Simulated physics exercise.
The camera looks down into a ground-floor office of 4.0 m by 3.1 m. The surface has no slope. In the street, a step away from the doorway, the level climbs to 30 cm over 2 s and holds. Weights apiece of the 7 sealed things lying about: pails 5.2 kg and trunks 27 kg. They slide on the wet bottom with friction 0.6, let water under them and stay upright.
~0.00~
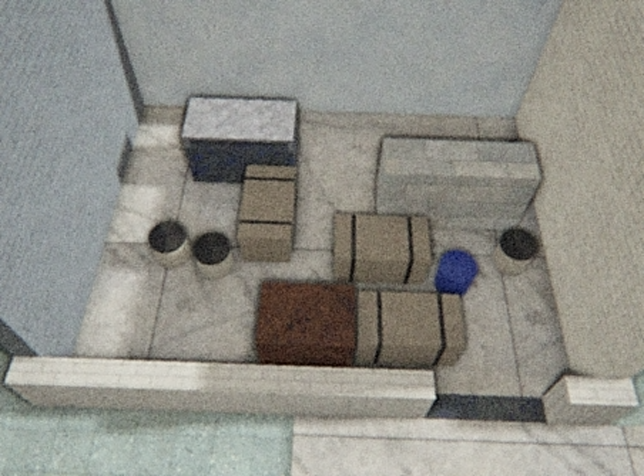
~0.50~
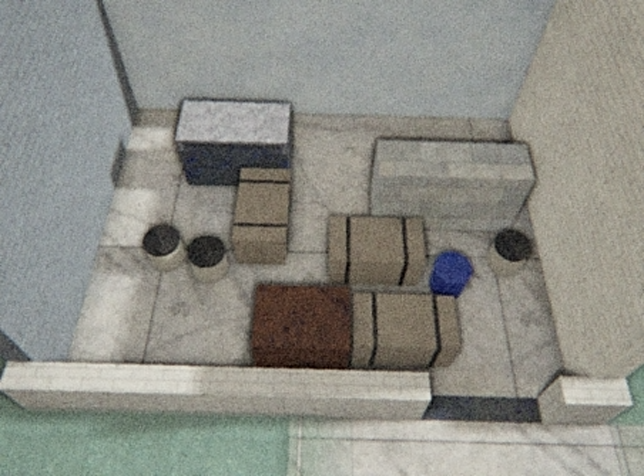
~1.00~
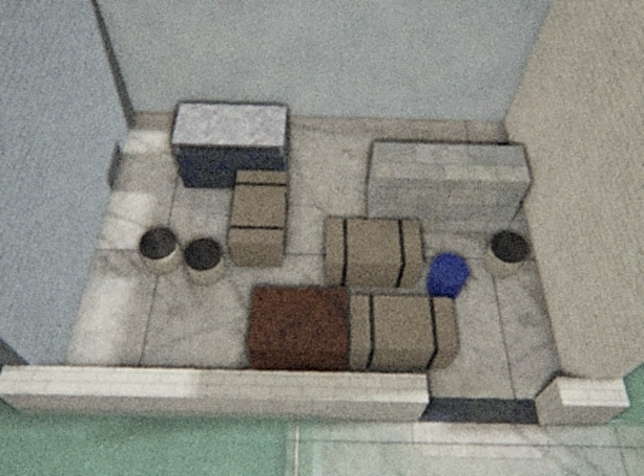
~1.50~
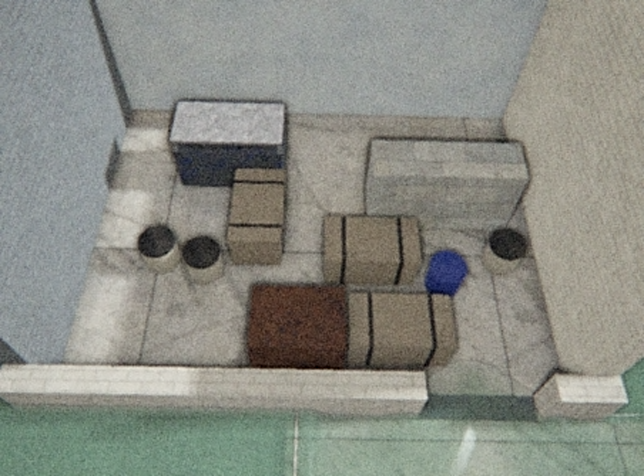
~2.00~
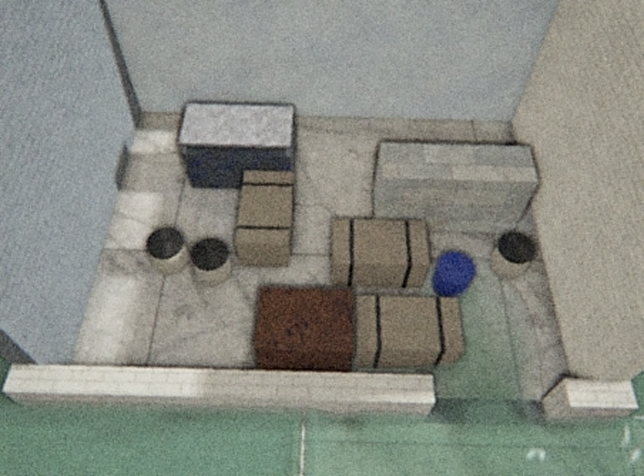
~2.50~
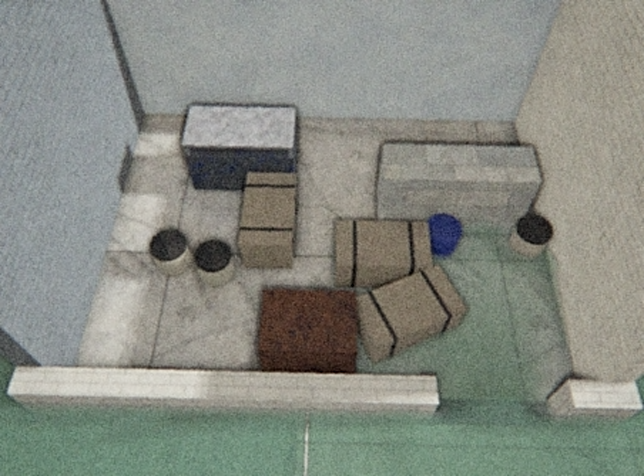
To begin with, a walled room holding boxes, a blue pail and dark-topped pails sits dry and still while greenish water covers the ground outside. The water then slips in through the doorway gap at the lower right and spreads inward, and the blue pail shifts back as a nearby strapped box turns askew.
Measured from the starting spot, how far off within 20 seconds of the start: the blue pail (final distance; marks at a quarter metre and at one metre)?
The blue pail ends far away.
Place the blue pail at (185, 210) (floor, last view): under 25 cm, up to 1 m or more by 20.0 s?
It travels far.
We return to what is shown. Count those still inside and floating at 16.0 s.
At that moment 7.
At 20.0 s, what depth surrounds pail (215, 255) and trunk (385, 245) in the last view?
About 28 and 28 cm.
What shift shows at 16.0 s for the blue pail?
About 250 cm.
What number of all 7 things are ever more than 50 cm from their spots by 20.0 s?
I count 7.
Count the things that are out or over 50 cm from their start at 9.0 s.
By then 5.
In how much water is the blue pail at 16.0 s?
Roughly 22 cm.
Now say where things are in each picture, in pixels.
The blue pail at (459, 266), on the bottom; 0.0 m2 under water; 0 of 7 have shifted, in the first picture.
The blue pail at (453, 268) rests on the ground; water covers 0.0 m2; 0 of 7 have shifted, in the second picture.
The blue pail at (450, 269) rests on the ground; 0.0 m2 under water; 0 of 7 have shifted, in the third picture.
The blue pail at (449, 267) rests on the ground; water covers 0.1 m2; 0 of 7 have shifted, in the fourth picture.
The blue pail at (456, 268) rests on the ground; 0.9 m2 under water; 0 of 7 have shifted, in the fifth picture.
The blue pail at (444, 228), on the bottom, 45 cm from its start; water covers 2.3 m2; 3 of 7 have shifted, in the sixth picture.
After 4.0 s the blue pail is near (388, 227), 0.7 m from its start, afloat; 2 afloat.
After 9.0 s the blue pail is near (202, 353), 2.2 m from its start, afloat; 7 afloat.
After 16.0 s the blue pail is near (158, 295), 2.5 m from its start, afloat; 7 afloat.
After 20.0 s the blue pail is near (200, 306), 2.2 m from its start, afloat; 7 afloat.
